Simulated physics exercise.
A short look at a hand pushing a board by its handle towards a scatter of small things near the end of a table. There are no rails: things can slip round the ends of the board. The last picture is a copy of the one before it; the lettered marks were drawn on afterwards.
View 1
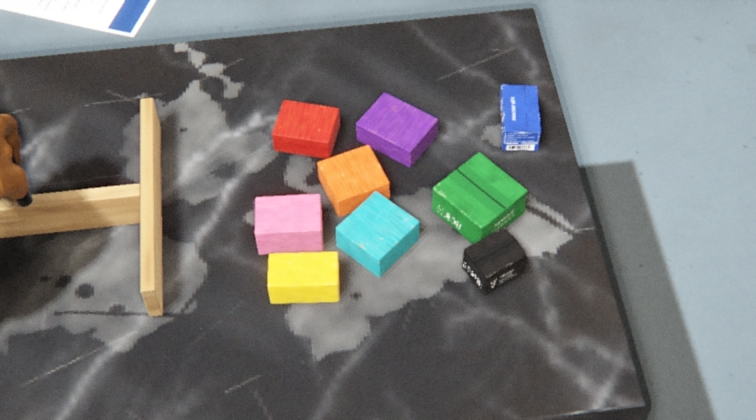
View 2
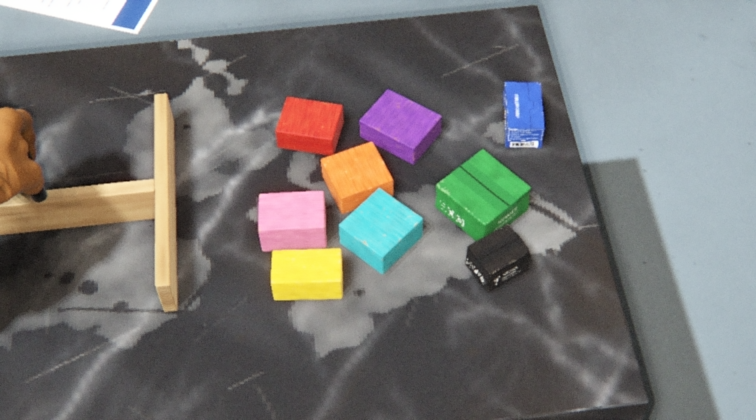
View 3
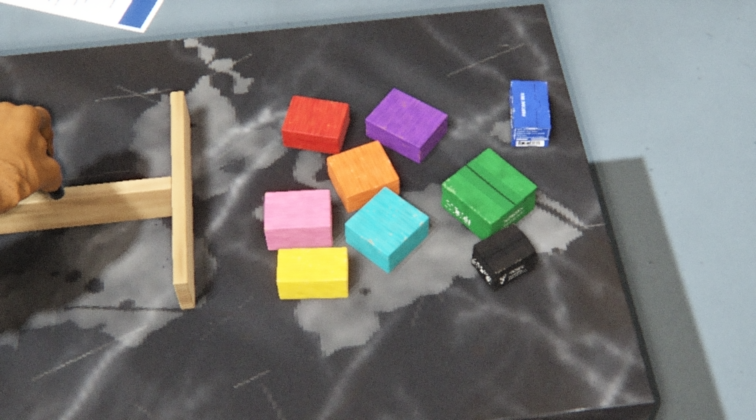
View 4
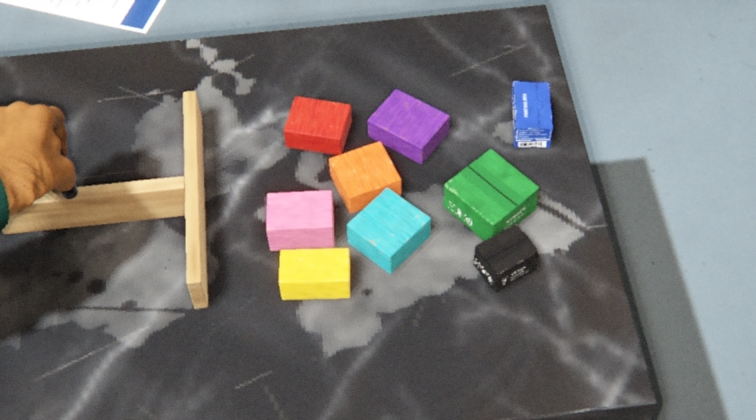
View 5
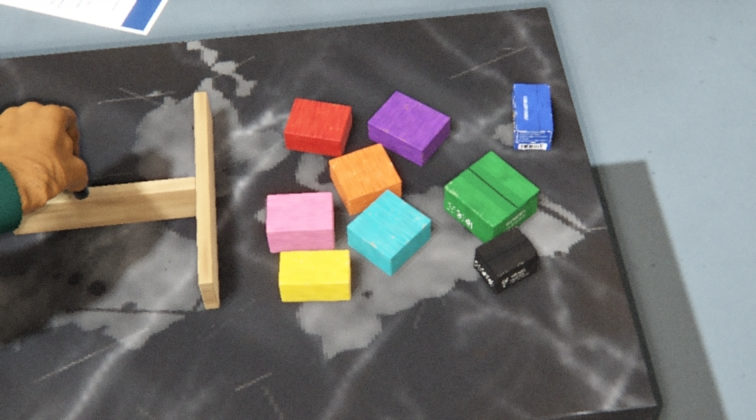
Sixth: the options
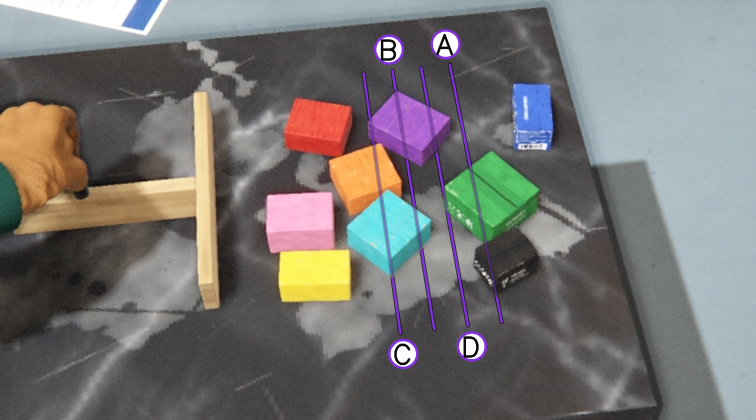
At the start, a wooden board with a long handle stands left of a cluster of coloured blocks on a dark marbled table, a hand at its handle. The hand pushes the board steadily rightward, narrowing the gap to the blocks, which stay in their arrangement, with the board still not touching them.
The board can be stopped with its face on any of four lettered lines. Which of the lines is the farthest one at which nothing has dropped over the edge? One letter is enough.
It should halt at D.
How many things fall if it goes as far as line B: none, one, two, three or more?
In all, none.
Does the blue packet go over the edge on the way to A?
By then, yes.
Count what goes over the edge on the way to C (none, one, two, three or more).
By then, none.
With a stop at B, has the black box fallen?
By then, no.
On the marked copy, A at (474, 183); B at (412, 189); C at (380, 192); D at (443, 186).
With D. Early on, board (290, 173); red block (328, 125); yellow block (341, 272).
Further on, board (375, 164); green box (534, 184); black box (517, 268).
At the end, board (437, 158); green box (588, 171); blue packet (562, 115); nothing has fallen.
As for the rest, A drops the green box and blue packet; B is safe but short; C is safe but short.
